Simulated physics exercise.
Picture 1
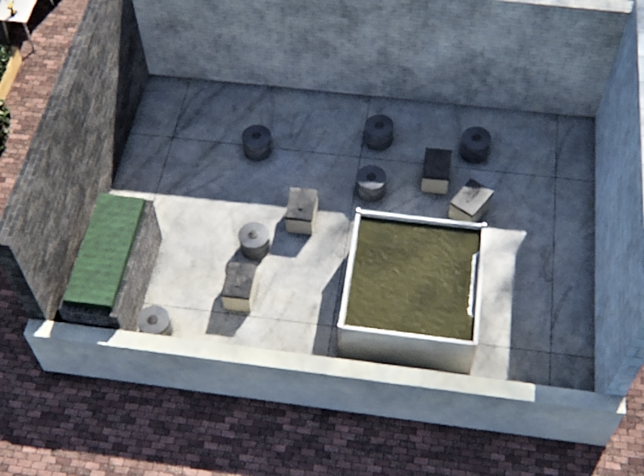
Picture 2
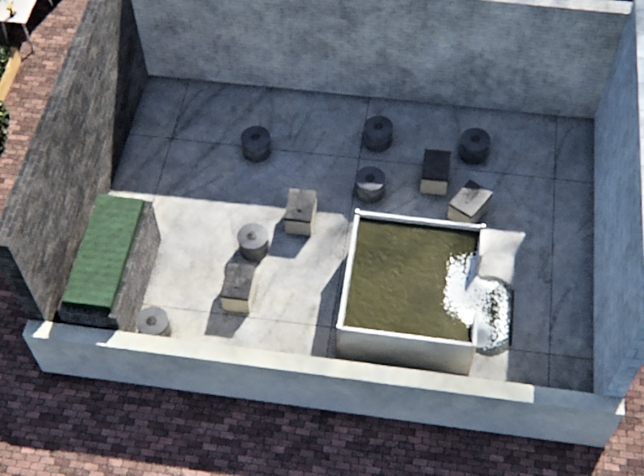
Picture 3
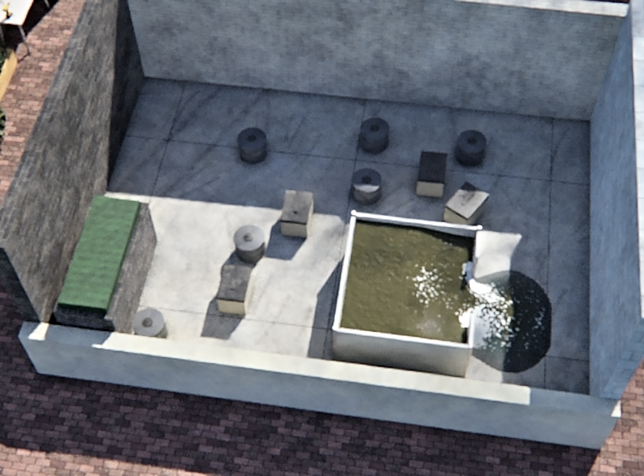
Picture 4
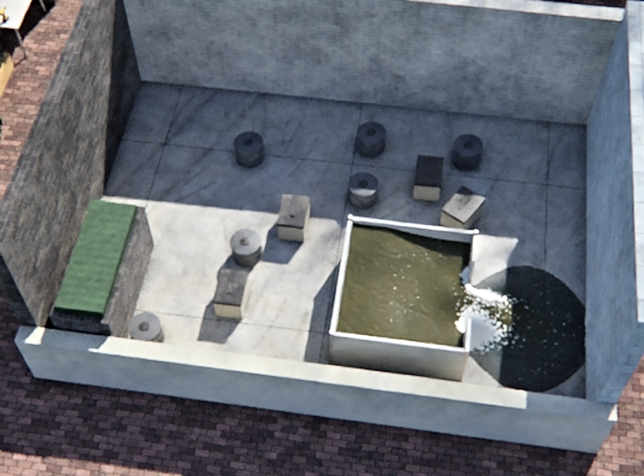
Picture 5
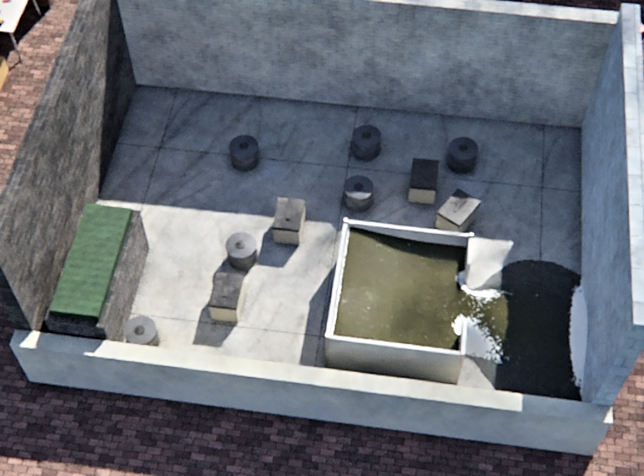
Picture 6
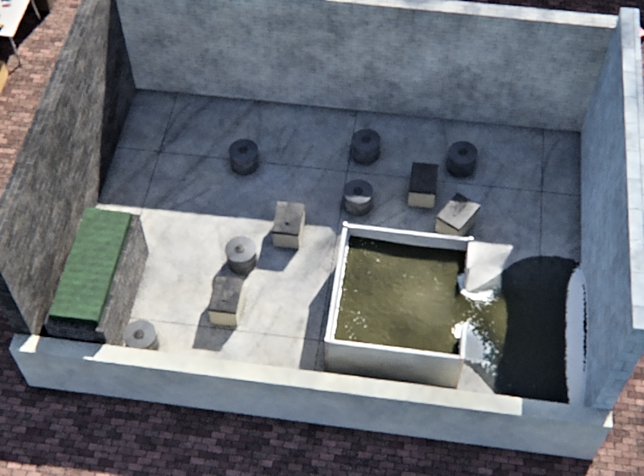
Water burst through the right side of a raised square tank in a walled yard, foamed white, and spread in a dark pool to the right-hand wall, while the scattered blocks and drums stayed put.
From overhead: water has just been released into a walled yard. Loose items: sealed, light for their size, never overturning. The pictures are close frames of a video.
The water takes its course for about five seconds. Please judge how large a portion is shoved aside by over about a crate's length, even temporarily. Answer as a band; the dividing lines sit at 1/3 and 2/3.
Less than 1/3.
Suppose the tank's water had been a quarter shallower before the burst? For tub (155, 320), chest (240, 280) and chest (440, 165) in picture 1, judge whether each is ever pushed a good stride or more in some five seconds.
Answers, in the order asked: Stayed within the threshold, stayed within the threshold, stayed within the threshold.
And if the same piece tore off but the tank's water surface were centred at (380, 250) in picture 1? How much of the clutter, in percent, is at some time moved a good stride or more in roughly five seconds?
My answer would be about 20 in a hundred.
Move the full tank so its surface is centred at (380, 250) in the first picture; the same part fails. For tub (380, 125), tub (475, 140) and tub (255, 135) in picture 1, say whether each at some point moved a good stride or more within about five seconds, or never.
In order: Went well off, went well off, remained close by.
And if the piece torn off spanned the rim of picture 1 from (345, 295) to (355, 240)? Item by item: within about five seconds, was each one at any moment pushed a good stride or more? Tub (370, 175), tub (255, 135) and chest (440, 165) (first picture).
Object by object: Less than that, displaced that much, less than that.
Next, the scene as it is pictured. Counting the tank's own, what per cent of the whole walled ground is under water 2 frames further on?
About 20 per cent.
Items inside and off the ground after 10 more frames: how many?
In total, 0.
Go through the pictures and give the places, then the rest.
The first picture shows a chest at (438, 163) rests on the ground; a tub at (254, 235) rests on the ground; 0 of 10 have shifted.
The second picture shows a chest at (437, 164), on the bottom; a tub at (253, 236), on the bottom; 0 of 10 have shifted.
The third picture shows a chest at (433, 166), on the bottom; a tub at (249, 237) rests on the ground; 0 of 10 have shifted.
The fourth picture shows a chest at (430, 170), on the bottom; a tub at (246, 241) rests on the ground; 0 of 10 have shifted.
The fifth picture shows a chest at (425, 173) rests on the ground; a tub at (241, 245), on the bottom; 0 of 10 have shifted.
The sixth picture shows a chest at (424, 177) rests on the ground; a tub at (241, 249), on the bottom; 0 of 10 have shifted.
A moment on, 0 of 10 are well off their spots; 0 afloat.
Next, 0 of 10 are well off their spots; 0 afloat.
Later, 1 of 10 are well off their spots; 2 afloat.
In the end, 3 of 10 are well off their spots, and 3 have been at some point; 0 afloat.
